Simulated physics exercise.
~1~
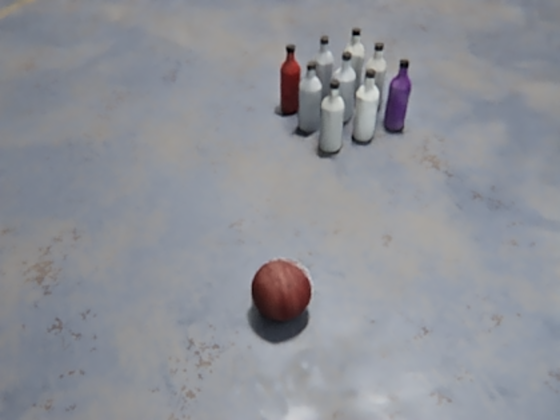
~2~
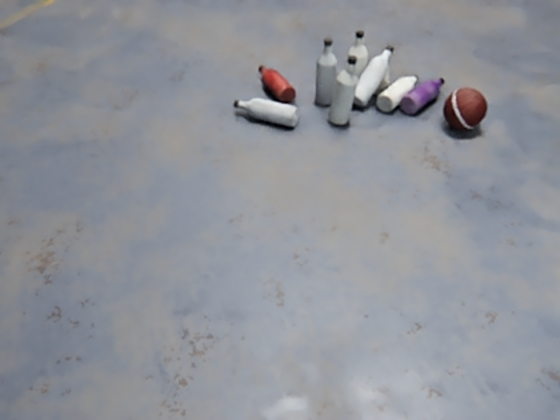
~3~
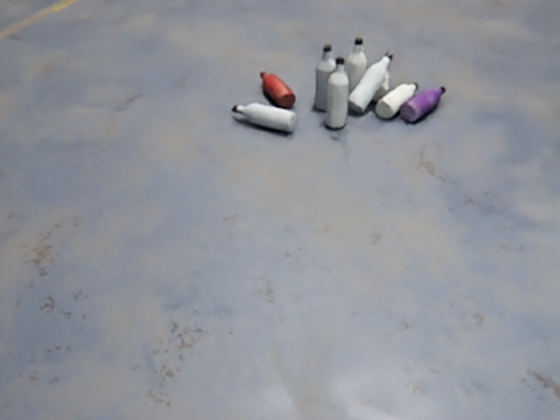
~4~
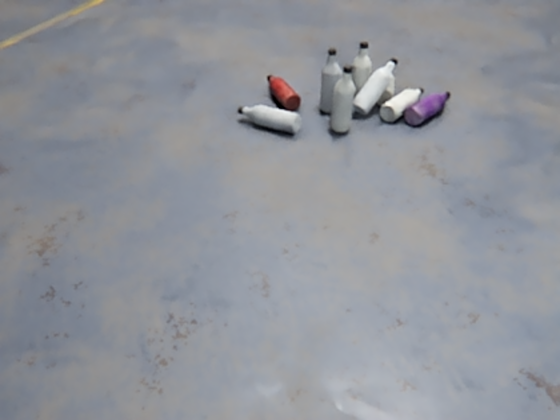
Dark red ball rolling into a cluster of capped bottles, toppling most including the red and purple, and leaving three upright.
